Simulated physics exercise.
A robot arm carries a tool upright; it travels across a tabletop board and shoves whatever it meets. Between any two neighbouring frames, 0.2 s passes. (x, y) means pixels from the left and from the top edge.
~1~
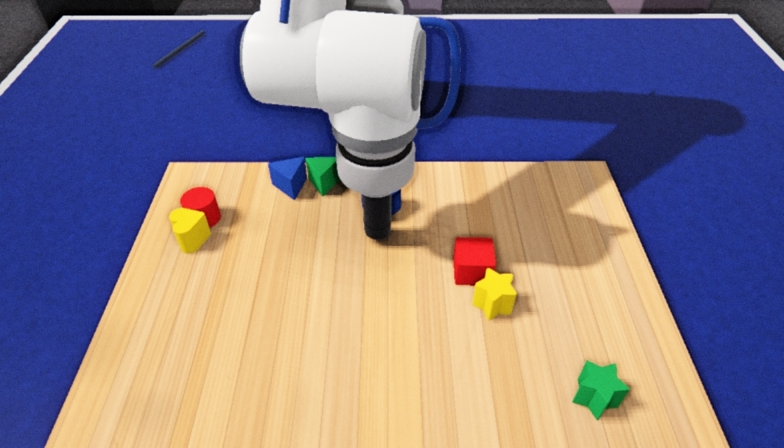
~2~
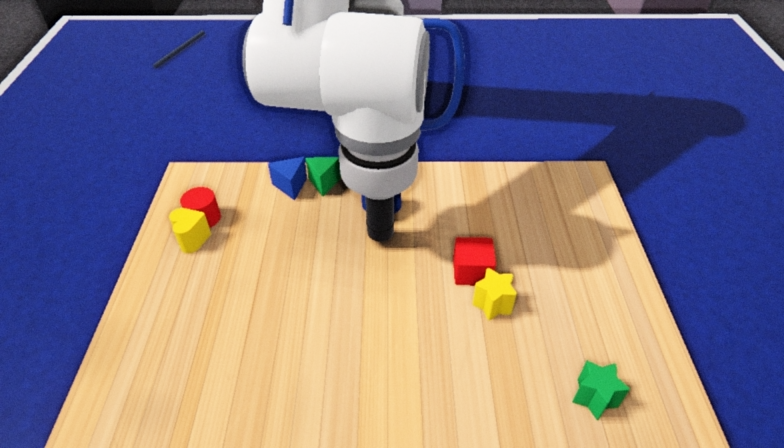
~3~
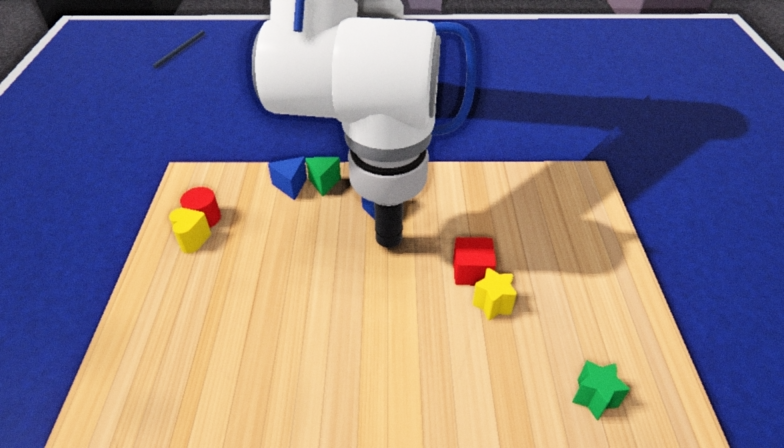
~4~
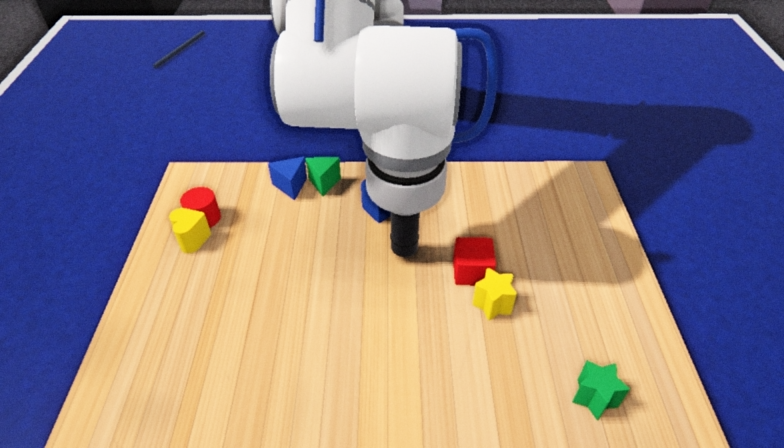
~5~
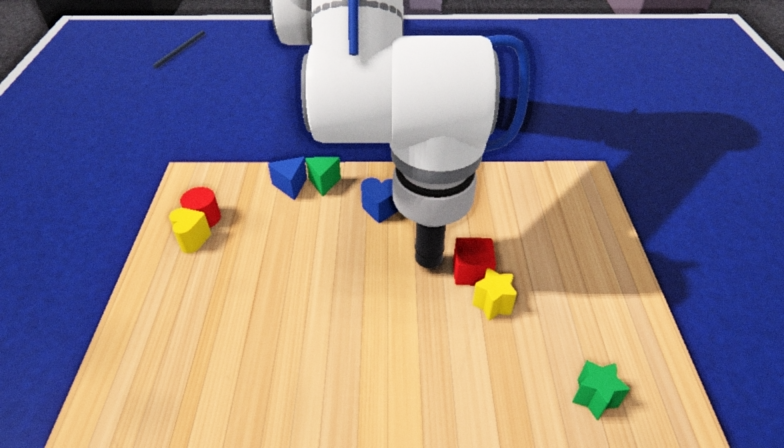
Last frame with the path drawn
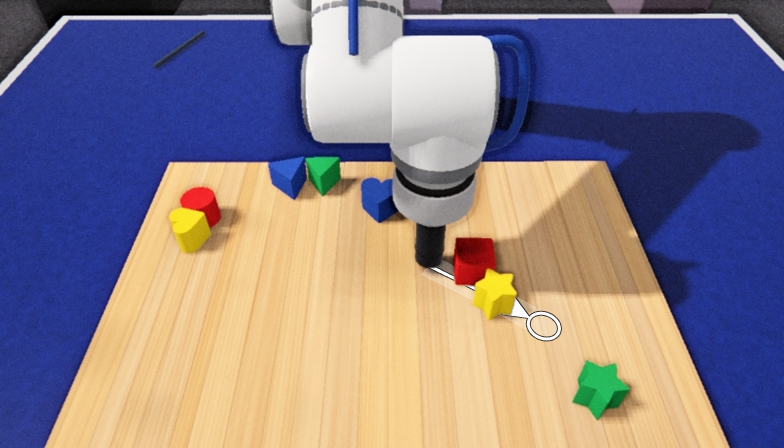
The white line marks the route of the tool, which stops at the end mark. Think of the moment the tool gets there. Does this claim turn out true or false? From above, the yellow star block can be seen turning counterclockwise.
The claim does not hold.
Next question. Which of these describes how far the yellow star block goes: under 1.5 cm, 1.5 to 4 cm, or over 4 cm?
Long, over 4 cm.
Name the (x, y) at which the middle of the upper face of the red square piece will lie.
Put as a pixel place, it's (509, 253).
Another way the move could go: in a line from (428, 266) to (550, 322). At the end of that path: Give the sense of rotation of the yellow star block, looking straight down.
Looking from above, the answer is clockwise.
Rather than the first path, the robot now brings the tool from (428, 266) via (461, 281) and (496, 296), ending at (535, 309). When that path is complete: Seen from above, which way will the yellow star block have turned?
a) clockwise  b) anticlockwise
Option a.
The drawn path runs straight from (428, 266) to (544, 326).
The first path, step by step. One third of the way, tool at (466, 277); red square piece at (498, 253), turned 25° anticlockwise; yellow star block at (502, 286), turned 20° clockwise.
Two thirds of the way, tool at (506, 297); red square piece at (509, 253), turned 55° anticlockwise; yellow star block at (528, 305), turned 25° clockwise.
At the end, tool at (546, 319); red square piece at (509, 253), turned 55° anticlockwise; yellow star block at (558, 332), turned 55° clockwise; green star block not moved.
